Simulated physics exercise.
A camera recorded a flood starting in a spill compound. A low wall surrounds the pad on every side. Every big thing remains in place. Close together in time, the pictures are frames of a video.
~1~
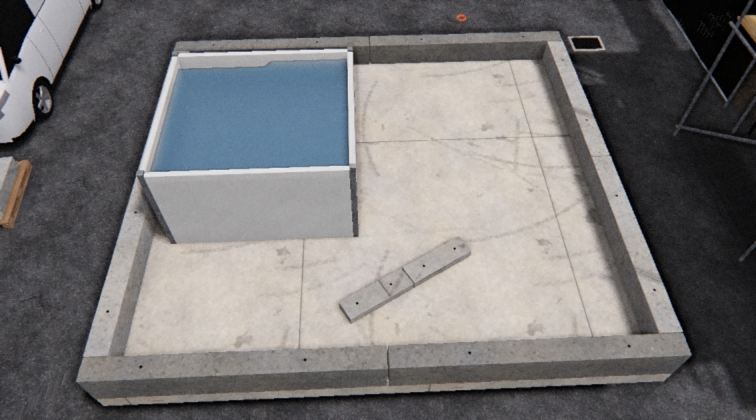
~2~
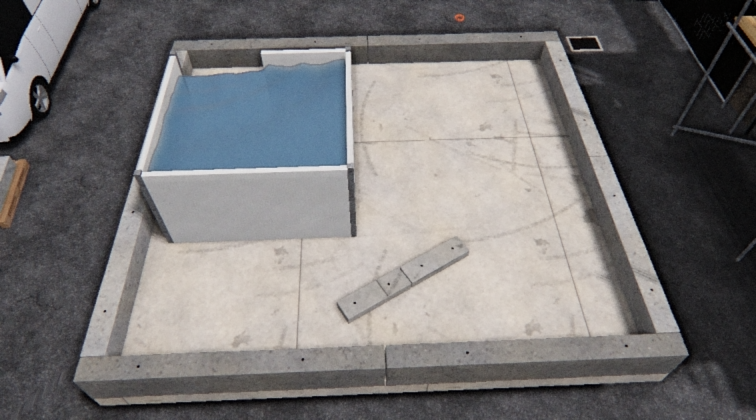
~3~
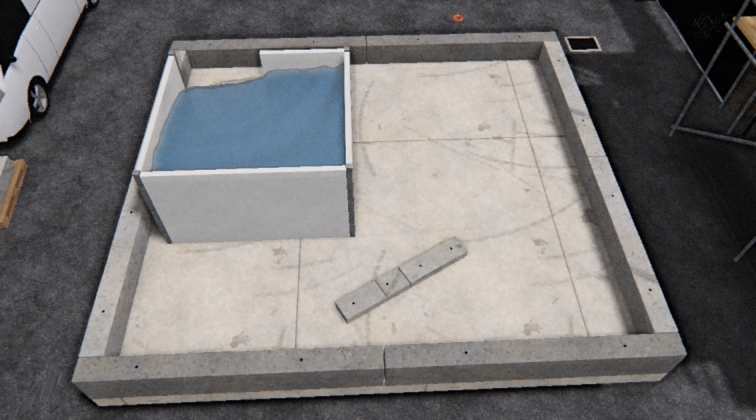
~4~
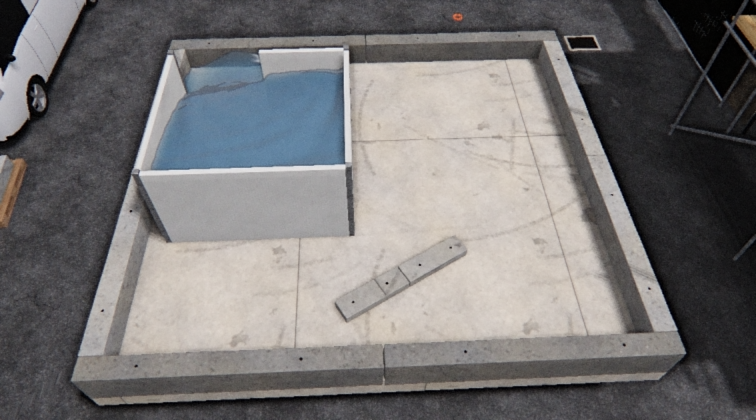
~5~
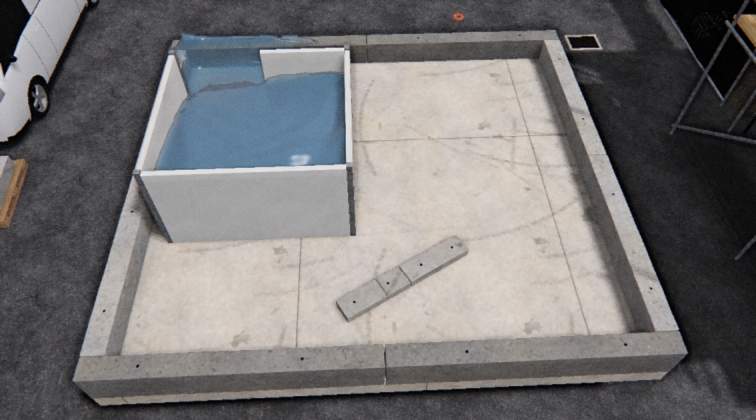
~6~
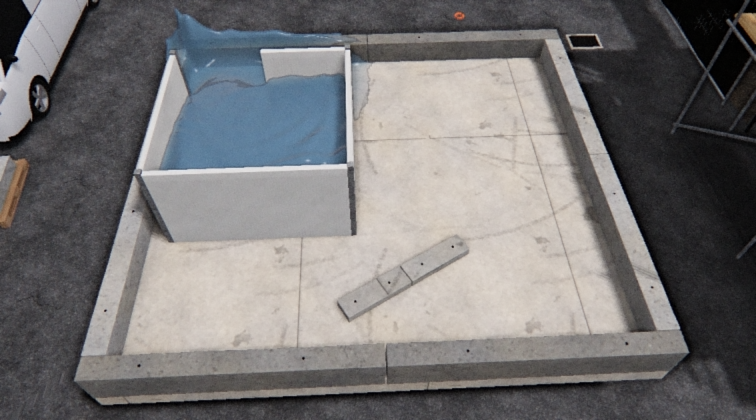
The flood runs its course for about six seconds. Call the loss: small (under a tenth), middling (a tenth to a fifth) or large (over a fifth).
Large.
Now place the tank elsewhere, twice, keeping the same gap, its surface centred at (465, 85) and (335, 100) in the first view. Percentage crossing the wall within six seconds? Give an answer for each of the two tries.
Respectively 20 and 22 per cent.
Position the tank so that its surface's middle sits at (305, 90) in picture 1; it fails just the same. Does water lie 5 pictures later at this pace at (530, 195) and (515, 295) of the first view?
Well, the first one's still bare, and the other one's still bare.
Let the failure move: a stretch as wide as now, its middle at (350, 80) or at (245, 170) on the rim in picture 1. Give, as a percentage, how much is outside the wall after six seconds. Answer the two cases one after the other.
Results in order: 8% and 16%.
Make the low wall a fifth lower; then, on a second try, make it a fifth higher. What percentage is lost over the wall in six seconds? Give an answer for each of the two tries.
34 % and 16 %.
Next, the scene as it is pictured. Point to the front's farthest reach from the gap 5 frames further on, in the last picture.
Farthest reach: (539, 58).
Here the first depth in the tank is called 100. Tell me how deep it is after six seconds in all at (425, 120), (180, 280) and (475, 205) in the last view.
4, 2 and 6 in a hundred, in turn.
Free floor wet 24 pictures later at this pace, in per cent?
My guess is around 80 in a hundred.
A moment on, water covers 20 % of the floor; the low wall has let 3 % over.
Next, water covers 25 % of the floor; the low wall has let 9 % over.
Then, water covers 55 % of the floor; the low wall has let 22 % over.
Later, water covers 70 % of the floor; the low wall has let 25 % over.
In the end, water covers 80 % of the floor; the low wall has let 26 % over.
